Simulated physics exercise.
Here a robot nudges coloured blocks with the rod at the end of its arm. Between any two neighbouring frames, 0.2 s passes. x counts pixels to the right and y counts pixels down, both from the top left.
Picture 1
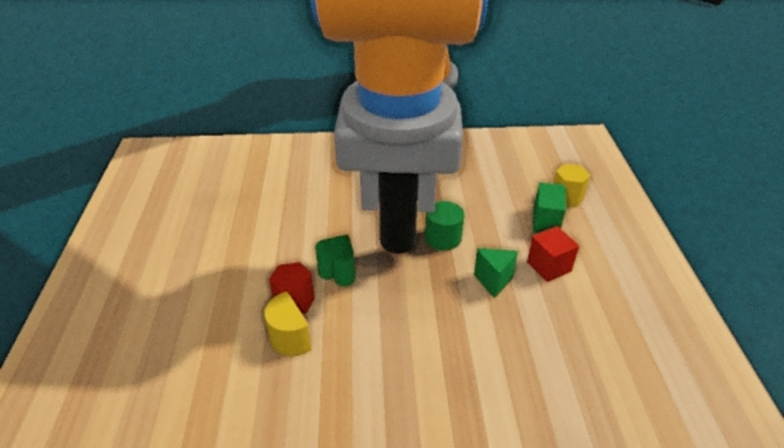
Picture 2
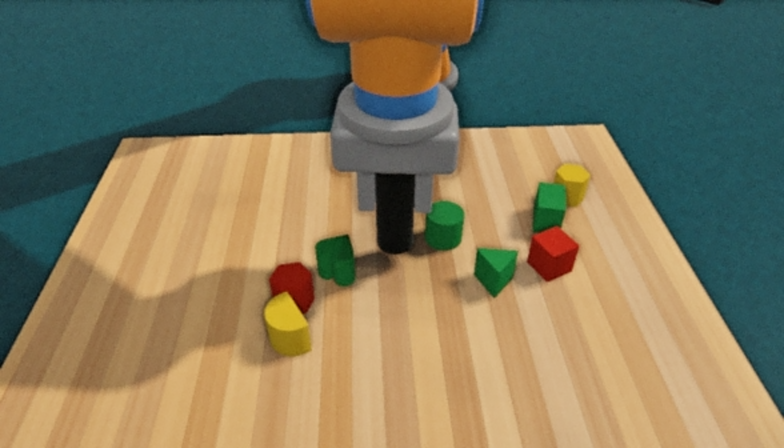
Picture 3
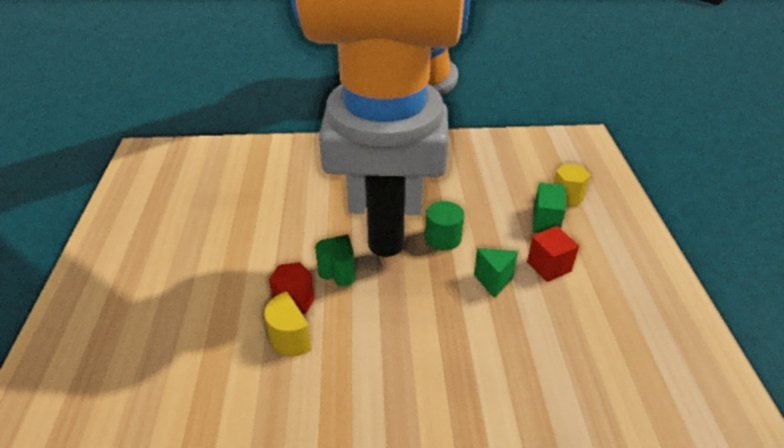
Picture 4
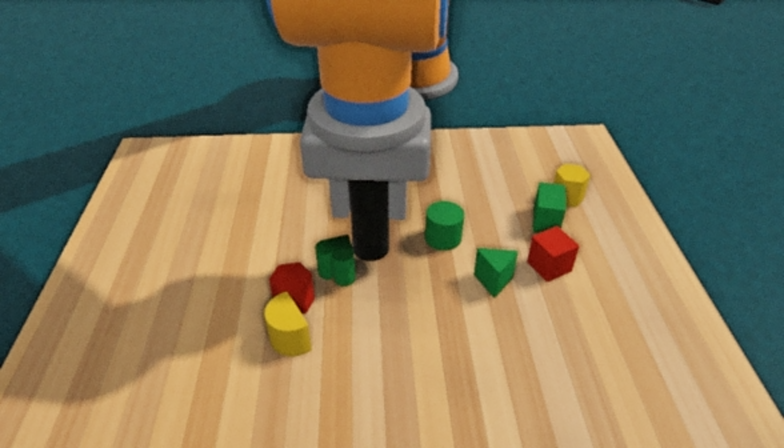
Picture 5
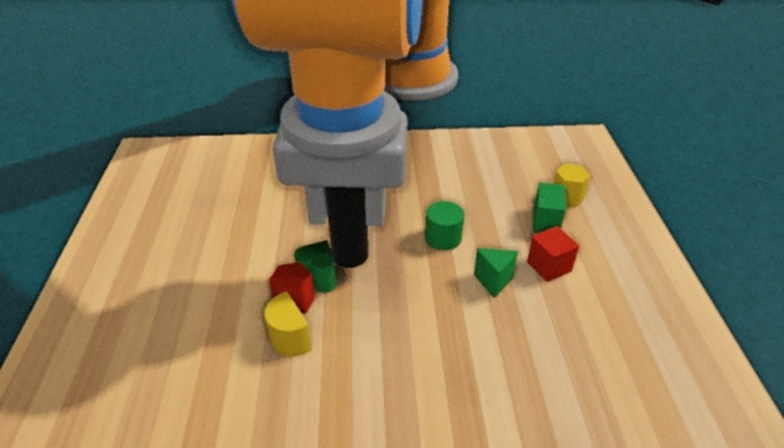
On a wooden table, a robot's black rod moves left and nudges a green block leftward.
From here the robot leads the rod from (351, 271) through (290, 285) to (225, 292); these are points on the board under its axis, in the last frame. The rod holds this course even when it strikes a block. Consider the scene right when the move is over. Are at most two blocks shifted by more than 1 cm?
I'd say yes.
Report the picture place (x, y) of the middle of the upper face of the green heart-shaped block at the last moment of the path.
It will likely be found at (181, 279).
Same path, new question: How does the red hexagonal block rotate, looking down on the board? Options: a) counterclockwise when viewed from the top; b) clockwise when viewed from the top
I choose a.
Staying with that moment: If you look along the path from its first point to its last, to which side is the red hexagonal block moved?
Shifts left.
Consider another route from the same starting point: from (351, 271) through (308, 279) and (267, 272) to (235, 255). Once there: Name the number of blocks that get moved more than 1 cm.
Most likely two.
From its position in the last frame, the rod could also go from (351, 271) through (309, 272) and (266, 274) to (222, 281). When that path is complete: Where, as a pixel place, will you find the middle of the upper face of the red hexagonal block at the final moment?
For the centre of its top, I'd go with (262, 286).
The first path, step by step. One third of the way, rod at (308, 266); red hexagonal block at (258, 289), turned 30° anticlockwise; green heart-shaped block at (271, 262).
Two thirds of the way, rod at (265, 273); red hexagonal block at (239, 299), turned 60° anticlockwise; green heart-shaped block at (227, 273), turned 15° anticlockwise.
At the end, rod at (221, 277); yellow D-shaped block still; red hexagonal block at (239, 299), turned 60° anticlockwise; green heart-shaped block at (181, 279), turned 25° anticlockwise.
